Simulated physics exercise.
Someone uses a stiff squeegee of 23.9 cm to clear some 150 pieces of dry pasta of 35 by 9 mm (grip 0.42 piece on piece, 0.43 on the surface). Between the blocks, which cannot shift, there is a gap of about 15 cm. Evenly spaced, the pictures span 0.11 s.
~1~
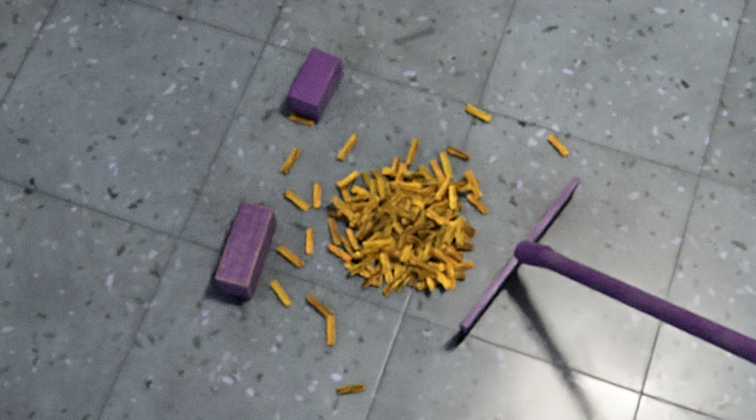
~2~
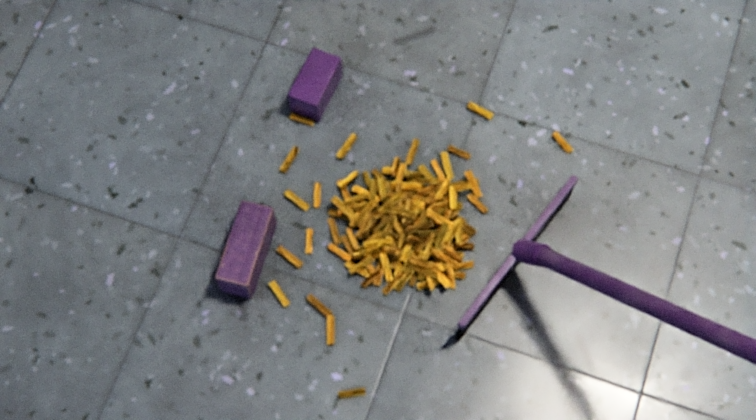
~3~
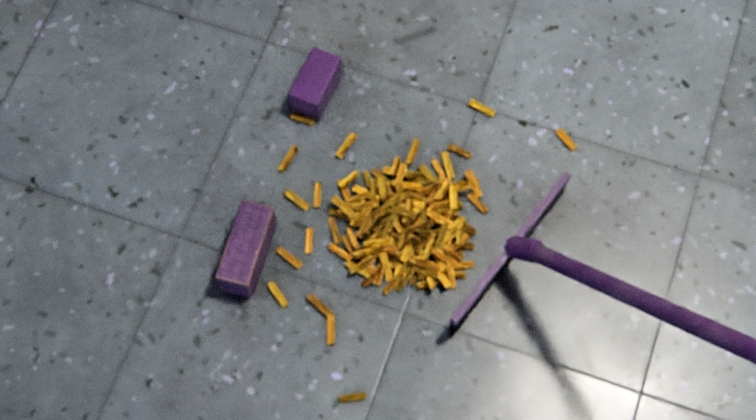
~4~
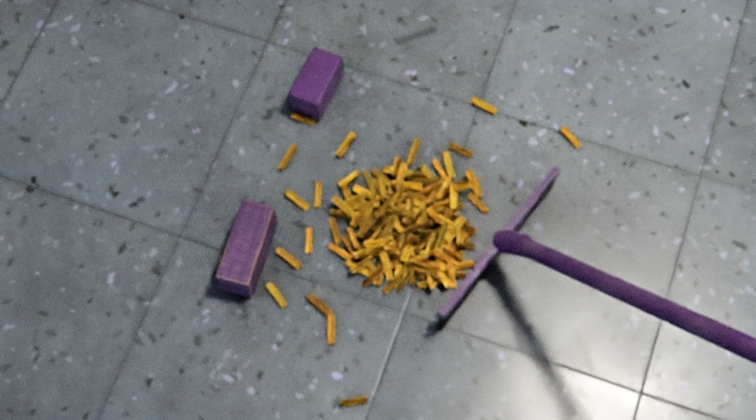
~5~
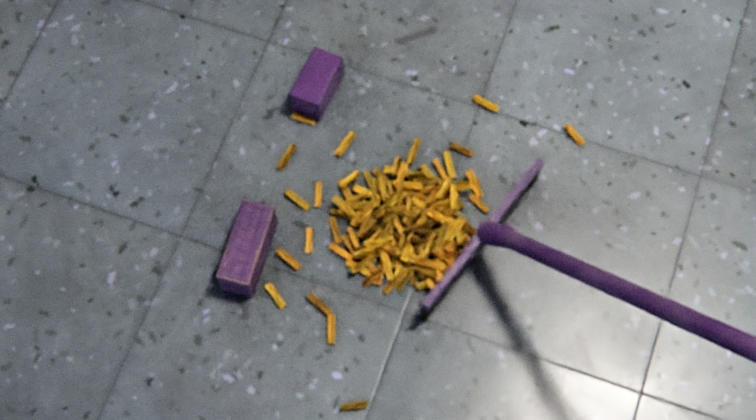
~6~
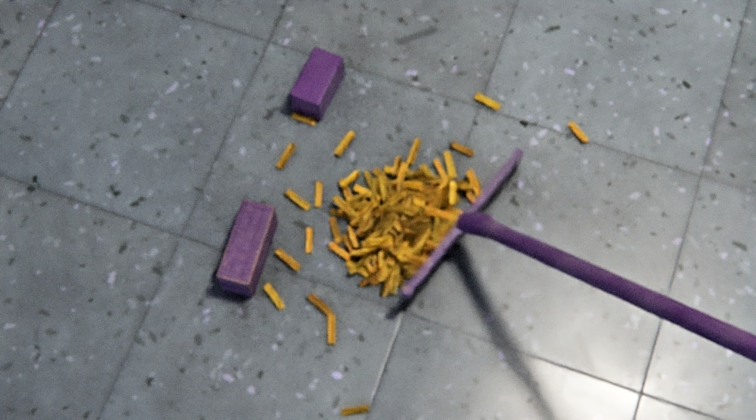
A purple squeegee slides left across a grey speckled tile floor, pushing into a pile of yellow pieces near two purple blocks.
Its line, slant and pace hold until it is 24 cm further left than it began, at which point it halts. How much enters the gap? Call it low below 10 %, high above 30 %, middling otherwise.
I would say high.
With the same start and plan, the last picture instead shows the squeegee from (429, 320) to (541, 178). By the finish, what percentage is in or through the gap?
20 percent ends up in or through the gap.
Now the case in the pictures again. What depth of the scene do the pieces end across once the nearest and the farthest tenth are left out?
24 cm.
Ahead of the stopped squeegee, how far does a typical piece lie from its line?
Distance: Around 9 cm.
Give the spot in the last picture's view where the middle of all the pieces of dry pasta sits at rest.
Near pixel (302, 152).
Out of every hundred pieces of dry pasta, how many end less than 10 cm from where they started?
Close to 5 in a hundred.
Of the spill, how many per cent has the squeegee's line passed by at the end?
Estimated share: Near 5 %.
Then, 0.13 s after the last picture, squeegee 23 cm from its start, spill 25 cm wide; in or through the gap 10 %, held up before the blocks 90 %.
Then, 0.26 s after the last picture, squeegee 24 cm from its start, spill 31 cm wide; in or through the gap 45 %, round the far block 10 %, held up before the blocks 45 %.
Then, 0.37 s after the last picture, squeegee 24 cm from its start, spill 32 cm wide; in or through the gap 45 %, round the far block 10 %, held up before the blocks 40 %.
In the end, in or through the gap 45 %, round the near block 5 %, round the far block 10 %, held up before the blocks 40 %.
